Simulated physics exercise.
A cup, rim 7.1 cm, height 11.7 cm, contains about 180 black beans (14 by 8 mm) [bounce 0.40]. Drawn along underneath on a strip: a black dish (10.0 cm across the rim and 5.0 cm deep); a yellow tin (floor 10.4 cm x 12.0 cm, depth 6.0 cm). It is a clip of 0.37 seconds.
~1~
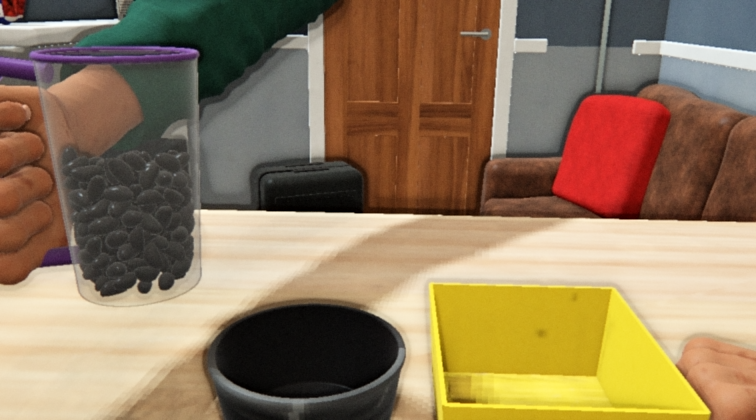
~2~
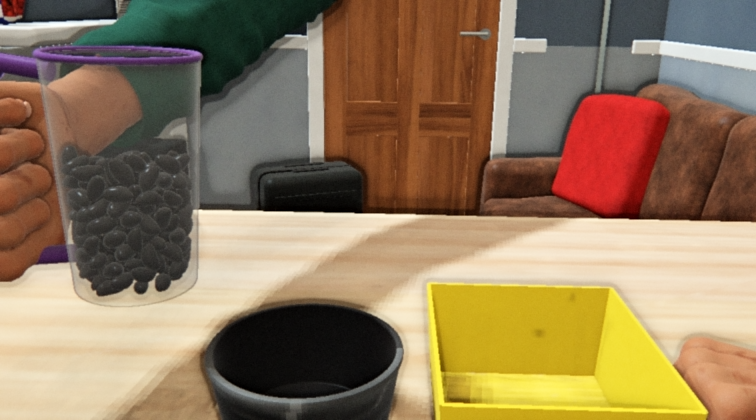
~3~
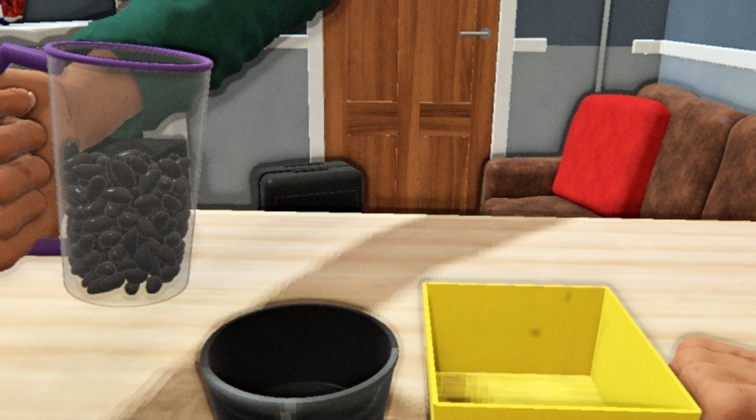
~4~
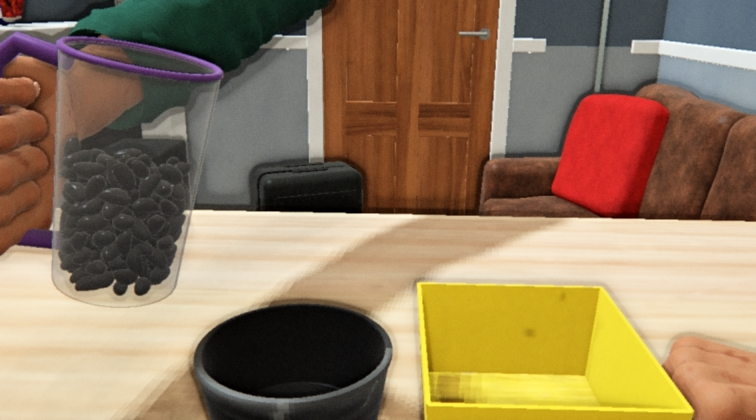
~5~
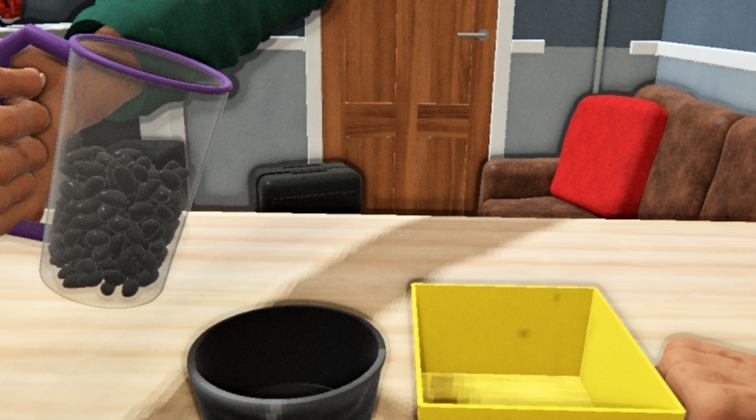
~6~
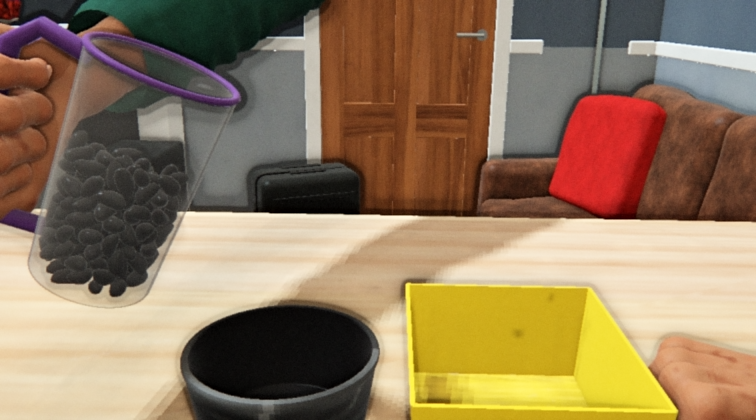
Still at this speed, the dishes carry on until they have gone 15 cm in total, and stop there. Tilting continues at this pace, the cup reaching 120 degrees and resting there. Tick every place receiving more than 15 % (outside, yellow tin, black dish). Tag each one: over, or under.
Tags: Outside - over, yellow tin - under, black dish - over.
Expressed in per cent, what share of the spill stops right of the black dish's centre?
I'd put it at around 100 per cent.
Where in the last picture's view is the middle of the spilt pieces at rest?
I'd put it at roughly (161, 406).
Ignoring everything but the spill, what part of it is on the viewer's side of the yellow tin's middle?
40 %.
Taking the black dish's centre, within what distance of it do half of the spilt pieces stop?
Roughly 8 centimetres.
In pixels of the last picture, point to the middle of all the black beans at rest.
Somewhere around (111, 411) in the final picture.
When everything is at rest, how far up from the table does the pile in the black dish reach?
It reaches around 3.5 cm above the table.
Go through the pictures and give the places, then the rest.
Cup at (123, 101); tilt 0 degrees; dishes slid 0.0 cm; lip at (191, 56); top of the load at (144, 162); black dish at (308, 346); yellow tin at (544, 336), in the first frame.
Cup at (125, 103); tilt 2 degrees; dishes slid 0.1 cm; lip at (195, 58); top of the load at (179, 164), in the second frame.
Cup at (131, 106); tilt 7 degrees; dishes slid 0.4 cm; low side right; lip at (206, 66); top of the load at (79, 164), in the third frame.
Cup at (137, 111); tilt 13 degrees; dishes slid 0.7 cm; low side right; lip at (216, 76); top of the load at (79, 161), in the fourth frame.
Cup at (142, 117); tilt 19 degrees; dishes slid 1.0 cm; low side right; lip at (226, 88); top of the load at (80, 158), in the fifth frame.
Cup at (146, 122); tilt 25 degrees; dishes slid 1.3 cm; low side right; lip at (234, 101); top of the load at (81, 156); black dish at (282, 347); yellow tin at (517, 336), in the sixth frame.
Then, 1.14 s after the last picture, tilt 115 degrees; cup 95 %; middle of all pieces on or above the table near (112, 194).
Then, 2.09 s after the last picture, tilt 120 degrees; black dish 50 %, outside 50 %; middle of all pieces on or above the table near (199, 409).
Then, 2.97 s after the last picture, tilt 120 degrees; black dish 50 %, outside 50 %; middle of all pieces on or above the table near (144, 406).
Then, 3.81 s after the last picture, tilt 120 degrees; black dish 50 %, outside 50 %; middle of all pieces on or above the table near (119, 405).
In the end, yellow tin 0 %, black dish 50 %, cup 0 %, outside 50 %.
